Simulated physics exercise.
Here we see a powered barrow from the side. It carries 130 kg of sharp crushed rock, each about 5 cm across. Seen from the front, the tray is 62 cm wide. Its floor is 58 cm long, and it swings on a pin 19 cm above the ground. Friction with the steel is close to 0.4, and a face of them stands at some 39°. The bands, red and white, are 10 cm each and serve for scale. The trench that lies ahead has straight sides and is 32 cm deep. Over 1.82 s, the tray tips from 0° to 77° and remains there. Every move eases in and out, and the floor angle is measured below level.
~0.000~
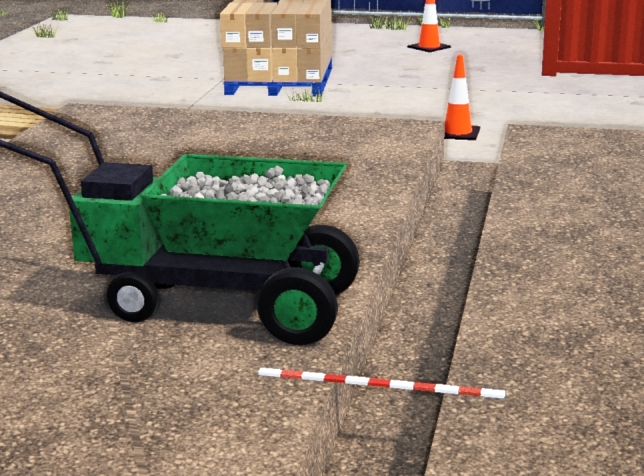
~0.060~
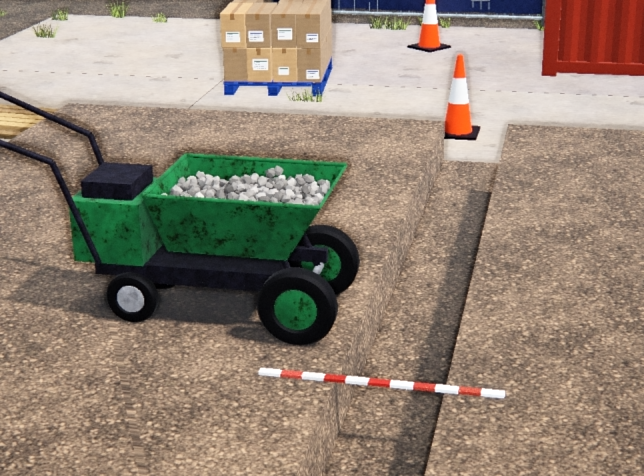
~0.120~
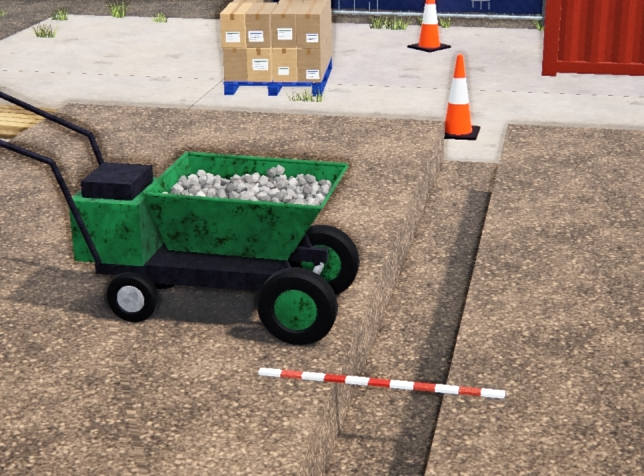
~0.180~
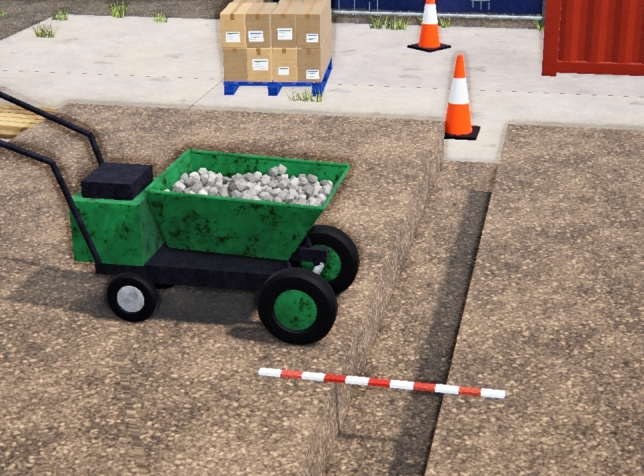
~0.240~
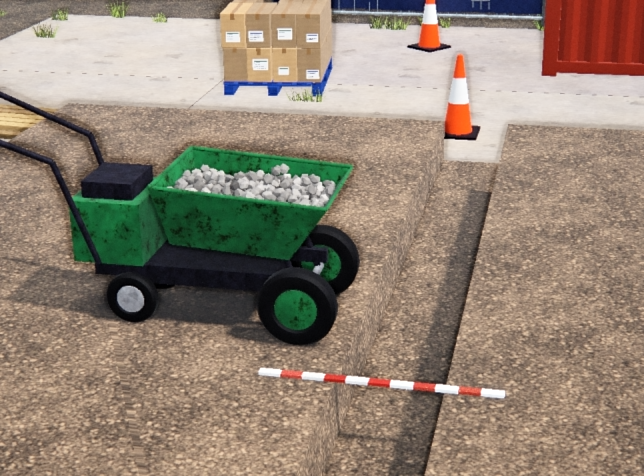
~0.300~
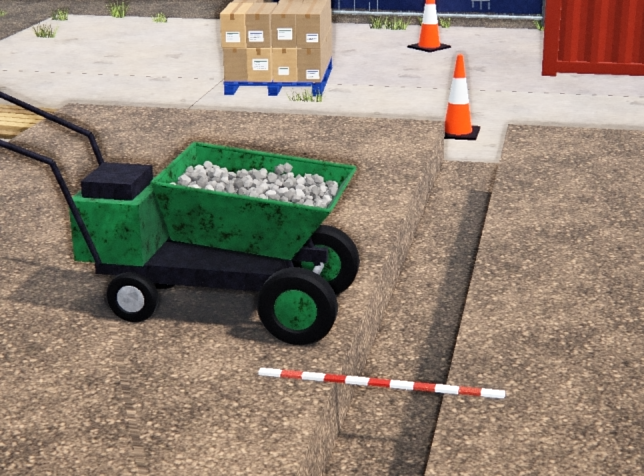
In this clip, a green powered barrow loaded with grey stones stands beside a straight trench near a red-and-white banded pole, and after staying level at first, its tray slowly tilts slightly down toward the right.
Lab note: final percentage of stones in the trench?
Approx. 74 %.
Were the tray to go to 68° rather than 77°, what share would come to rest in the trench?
It would be near 45 per cent.
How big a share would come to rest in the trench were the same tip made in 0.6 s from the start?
It would come to roughly 45 per cent.
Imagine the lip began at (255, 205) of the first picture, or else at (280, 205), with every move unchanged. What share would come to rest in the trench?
About 90 per cent from the first spot, about 90 from the second.
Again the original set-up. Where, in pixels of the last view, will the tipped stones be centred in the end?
I'd point to around (434, 369).
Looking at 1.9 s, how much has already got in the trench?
I'd put it near 20 per cent.
After 1.4 s the floor is at 65°; 100 % in the tray; the foremost stones are at (425, 282).
After 1.9 s the floor is at 77°; 68 % in the tray, 22 % in the trench, 10 % past the trench; the foremost stones are at (519, 339).
After 2.3 s the floor is at 77°; 44 % in the tray, 40 % in the trench, 17 % past the trench; the foremost stones are at (560, 336).
After 4.2 s the floor is at 77°; 9 % in the tray, 74 % in the trench, 17 % past the trench; the foremost stones are at (569, 340).
